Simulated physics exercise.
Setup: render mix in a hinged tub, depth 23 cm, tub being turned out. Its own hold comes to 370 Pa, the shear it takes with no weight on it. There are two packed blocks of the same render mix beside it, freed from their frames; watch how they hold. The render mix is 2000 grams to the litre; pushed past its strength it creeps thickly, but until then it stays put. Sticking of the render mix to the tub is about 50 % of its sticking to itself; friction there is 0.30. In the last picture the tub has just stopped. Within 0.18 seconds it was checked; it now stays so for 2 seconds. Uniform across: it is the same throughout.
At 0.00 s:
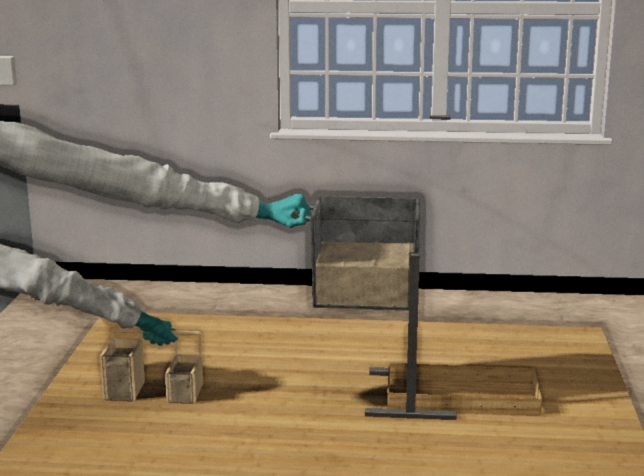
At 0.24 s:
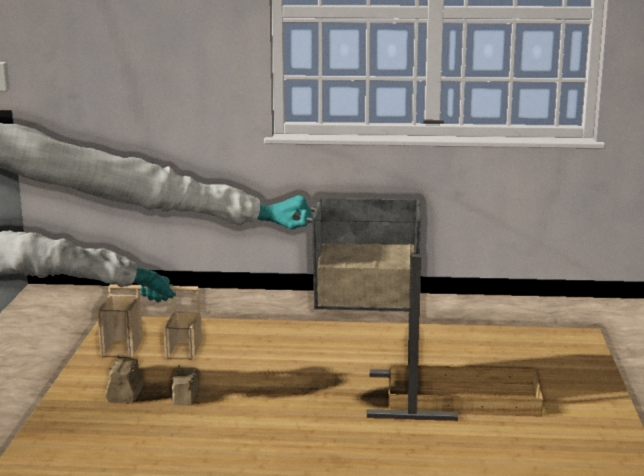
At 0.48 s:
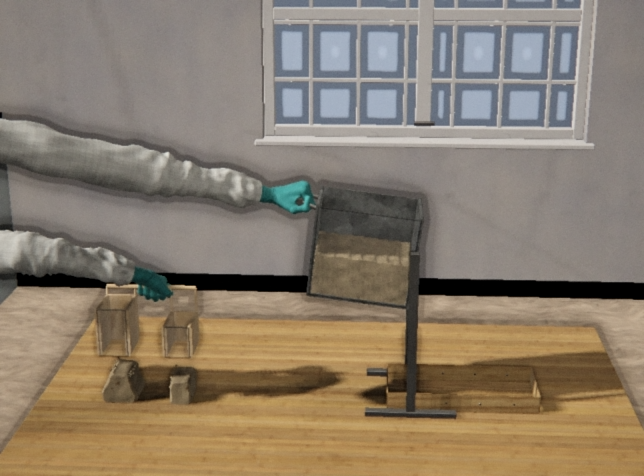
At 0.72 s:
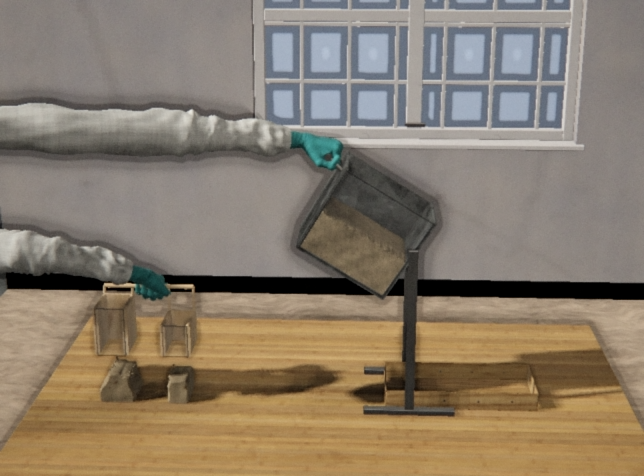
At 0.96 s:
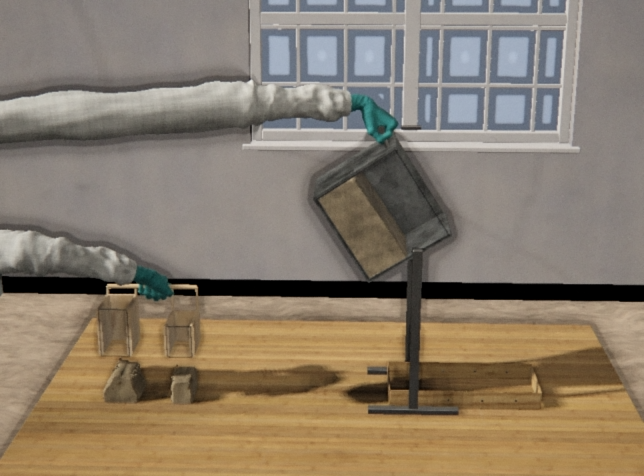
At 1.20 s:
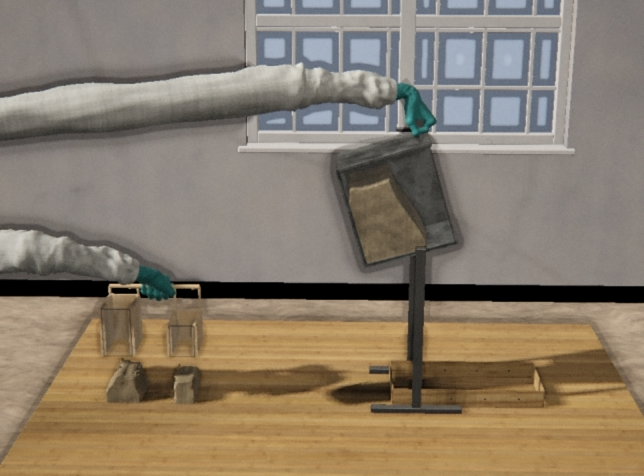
Gloved hands lift two wire holders off small blocks, then tilt a hinged tub to the right.
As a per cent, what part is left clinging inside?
Near 100 %.
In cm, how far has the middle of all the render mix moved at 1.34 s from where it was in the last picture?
The distance comes to some 2 cm.
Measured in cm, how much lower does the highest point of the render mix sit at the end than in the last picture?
4 cm.
After 1.34 s, the tub is at 74 degrees and holds 100 %.
After 1.51 s, the tub is at 74 degrees and holds 100 %.
After 1.68 s, the tub is at 74 degrees and holds 100 %.
After 1.85 s, the tub is at 74 degrees and holds 100 %.
After 3.20 s, at the end, the tub is at 74 degrees and holds 100 %.
